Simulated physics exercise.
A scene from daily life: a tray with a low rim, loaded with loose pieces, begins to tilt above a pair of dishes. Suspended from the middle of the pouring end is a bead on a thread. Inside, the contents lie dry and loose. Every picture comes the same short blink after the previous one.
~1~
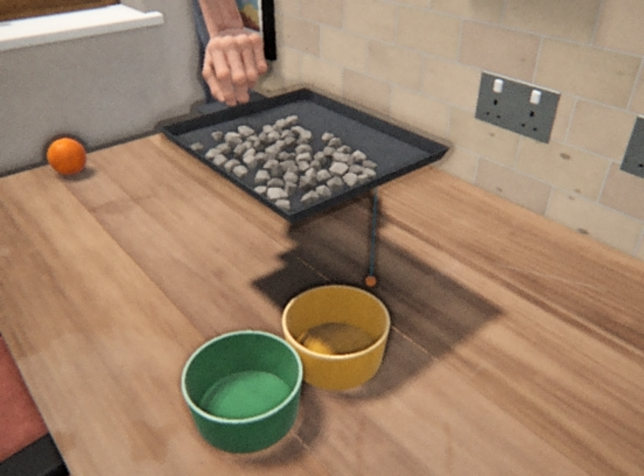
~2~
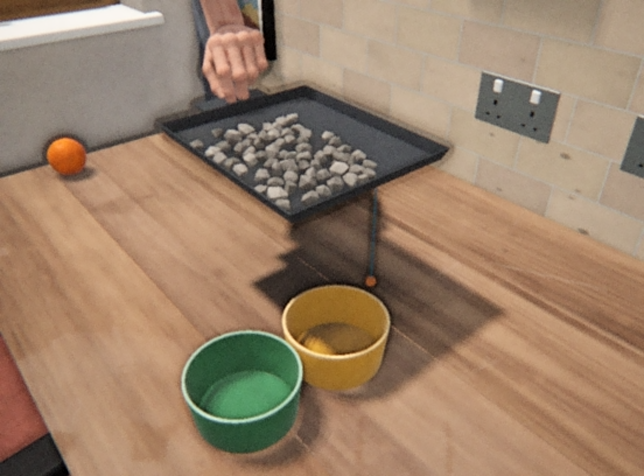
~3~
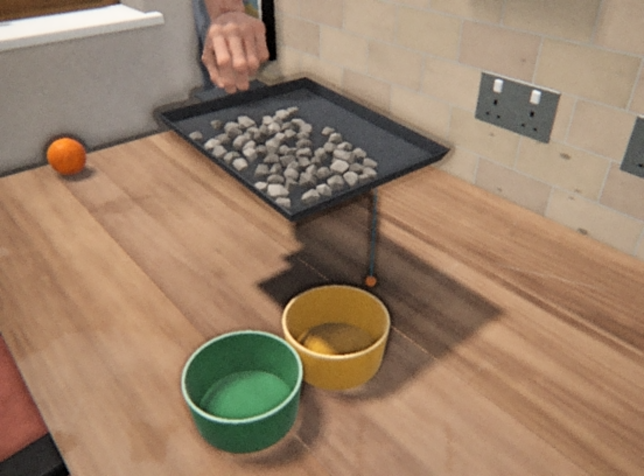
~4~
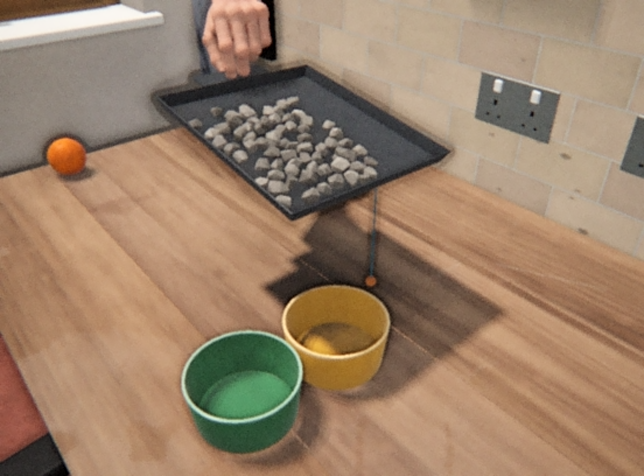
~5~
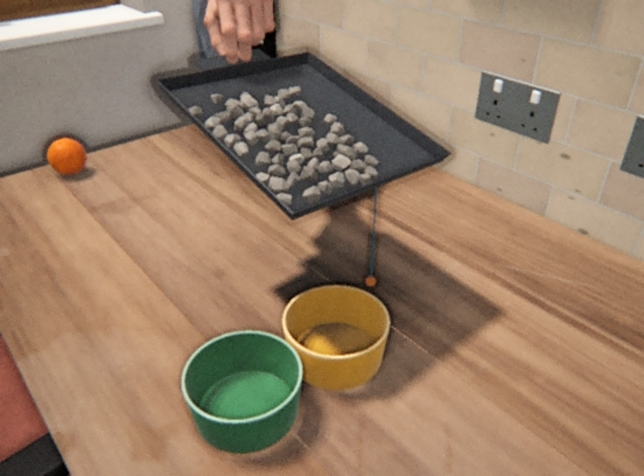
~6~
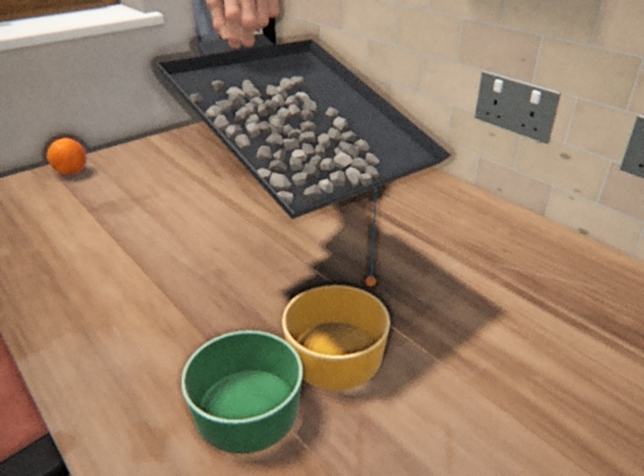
On a wooden counter, a hand tilts a dark tray of gravel above two bowls.
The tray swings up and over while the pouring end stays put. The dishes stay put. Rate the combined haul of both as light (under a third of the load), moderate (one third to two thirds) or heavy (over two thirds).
A light haul.
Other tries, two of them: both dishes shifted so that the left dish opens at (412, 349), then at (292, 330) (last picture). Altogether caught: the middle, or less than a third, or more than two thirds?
At the first place one to two thirds, at the second less than a third.
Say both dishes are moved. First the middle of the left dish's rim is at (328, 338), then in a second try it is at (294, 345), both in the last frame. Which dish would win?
First try: The right-hand one. Second try: The right-hand one.
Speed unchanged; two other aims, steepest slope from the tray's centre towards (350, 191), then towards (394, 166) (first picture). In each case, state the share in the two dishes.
Lab note: Try 1 = 50 %, try 2 = 0 %.
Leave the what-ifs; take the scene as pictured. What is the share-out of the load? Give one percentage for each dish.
Final share: Left dish at 0 per cent, right dish at 10 per cent.
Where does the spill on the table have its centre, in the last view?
Close to (451, 339).
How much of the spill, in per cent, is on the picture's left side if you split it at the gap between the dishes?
Left share: Some 0 per cent.
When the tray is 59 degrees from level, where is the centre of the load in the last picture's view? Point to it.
I'd mark the middle close to (370, 164).
Soon, tray tipped steeply; nearly all on the tray; a small part in the air.
A while on, tray tipped right over; about a quarter on the tray; a small part in the right dish; about half outside both; about a third in the air.
Towards the end, tray tipped past a quarter turn; a small part in the right dish; nearly all outside both.
Finally, tray tipped past a quarter turn; none in the left dish; a small part in the right dish; nearly all outside both.
